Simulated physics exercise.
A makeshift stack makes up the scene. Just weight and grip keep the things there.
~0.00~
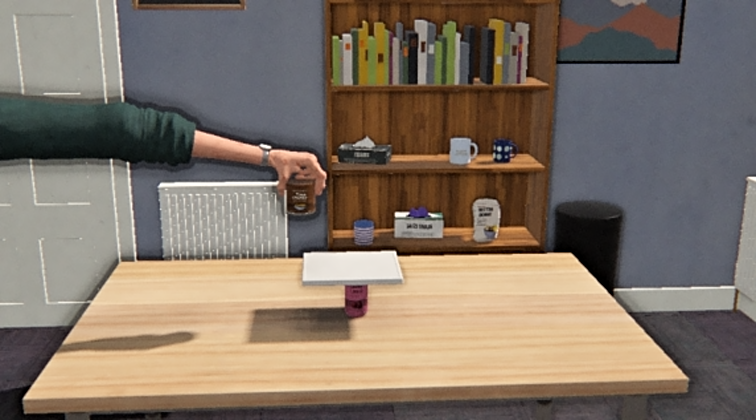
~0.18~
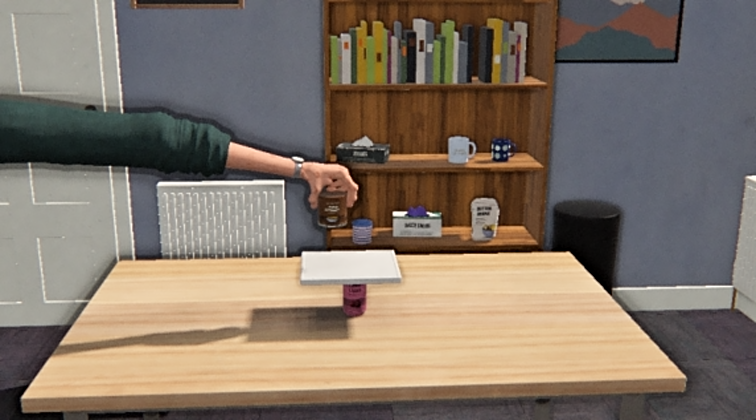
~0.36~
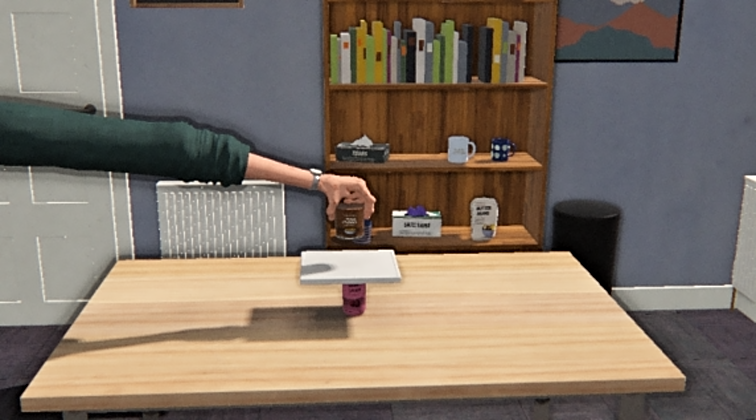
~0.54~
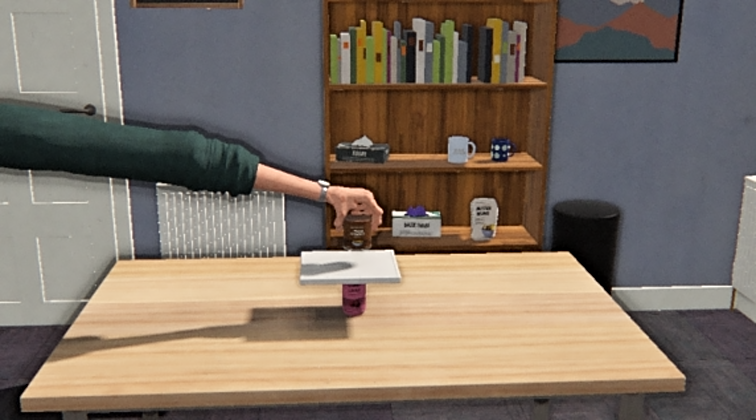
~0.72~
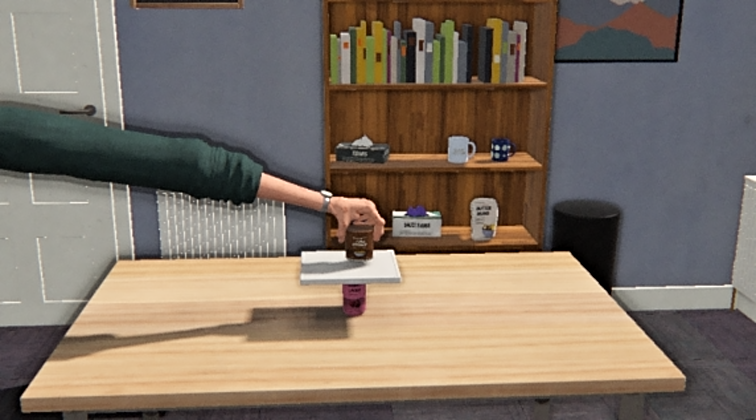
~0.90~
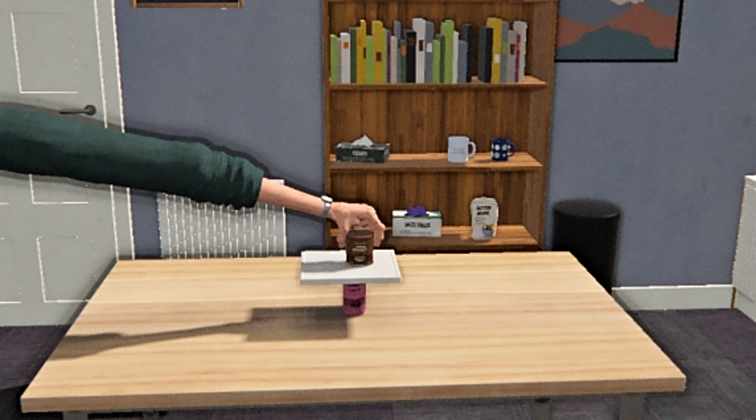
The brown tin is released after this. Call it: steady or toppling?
Steady.
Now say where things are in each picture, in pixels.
In the first frame, coming down; brown tin (301, 197); pink can (356, 293).
In the second frame, coming down; brown tin (333, 209); pink can (355, 292).
In the third frame, coming down; brown tin (350, 221); pink can (354, 291).
In the fourth frame, coming down; brown tin (357, 232); pink can (354, 291).
In the fifth frame, coming down; brown tin (360, 243); pink can (354, 291).
In the sixth frame, in place under the hand; brown tin (360, 248); pink can (354, 291).
Around 1.70 s, nothing moves.
Around 2.60 s, brown tin resting near (360, 248).
Finally (3.5 s), all 3 still in place. Final places as the last picture's camera would see them, brown tin near (360, 248). The stack holds.
